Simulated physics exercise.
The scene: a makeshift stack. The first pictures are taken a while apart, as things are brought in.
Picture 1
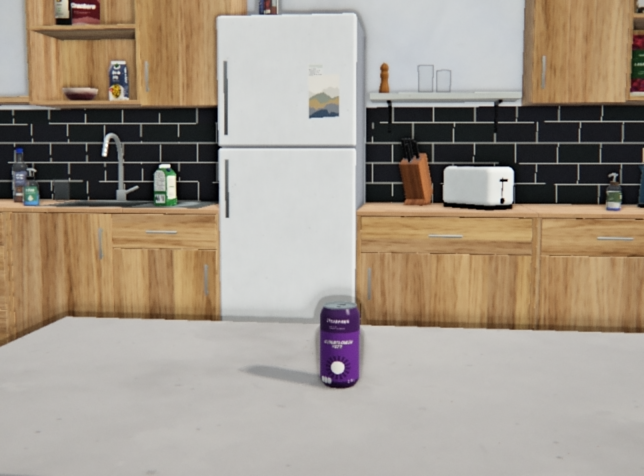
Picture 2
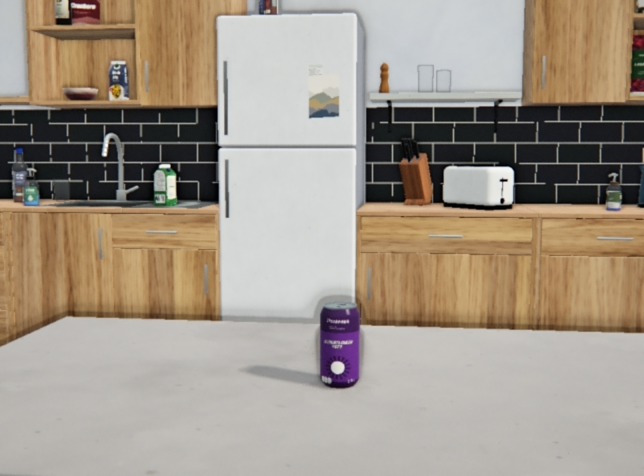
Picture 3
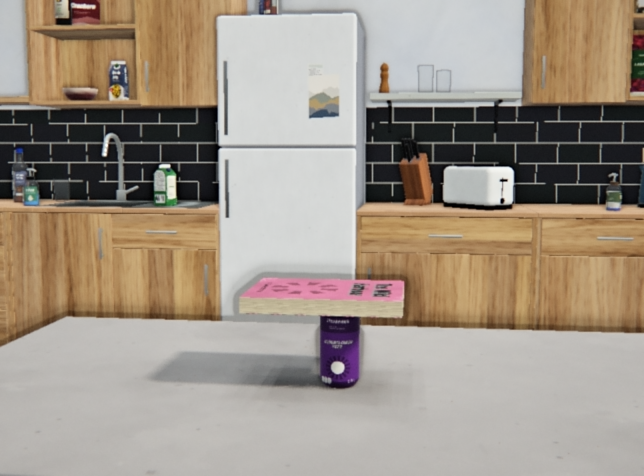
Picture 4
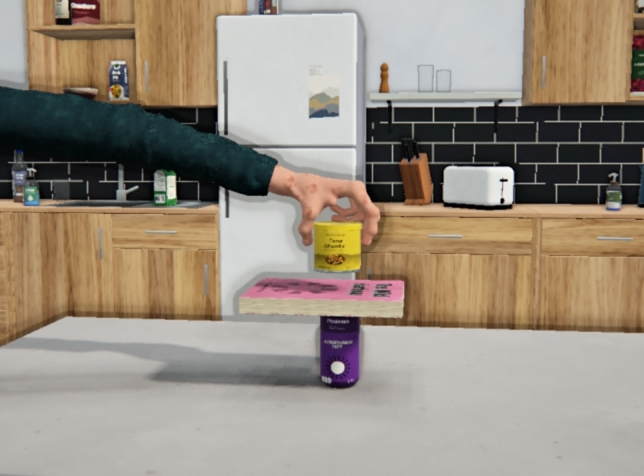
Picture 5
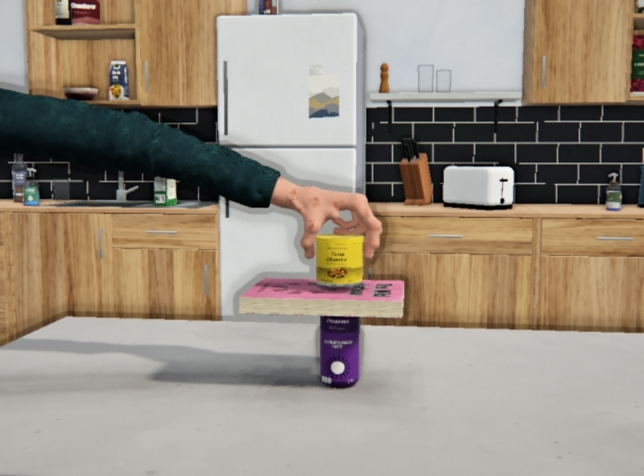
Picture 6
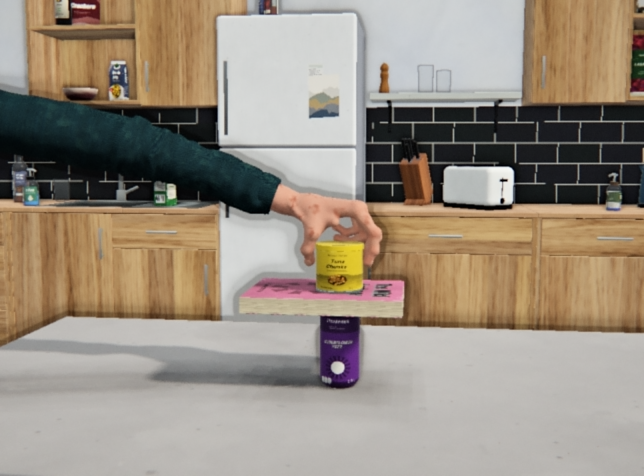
A hand lowering a yellow tin onto a pink book lying across an upright purple can on a pale kitchen counter.
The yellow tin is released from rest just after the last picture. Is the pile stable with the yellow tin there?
Here the stack keeps its balance.
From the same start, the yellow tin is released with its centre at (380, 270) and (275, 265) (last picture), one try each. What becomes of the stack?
First, it holds; second, it comes apart.
Then, 0.20 s after the last picture, nothing has stirred.
Then, 0.50 s after the last picture, yellow tin resting near (339, 267).
At rest, all 3 in place. Seen from the same camera at the end, yellow tin near (339, 267). The stack holds.
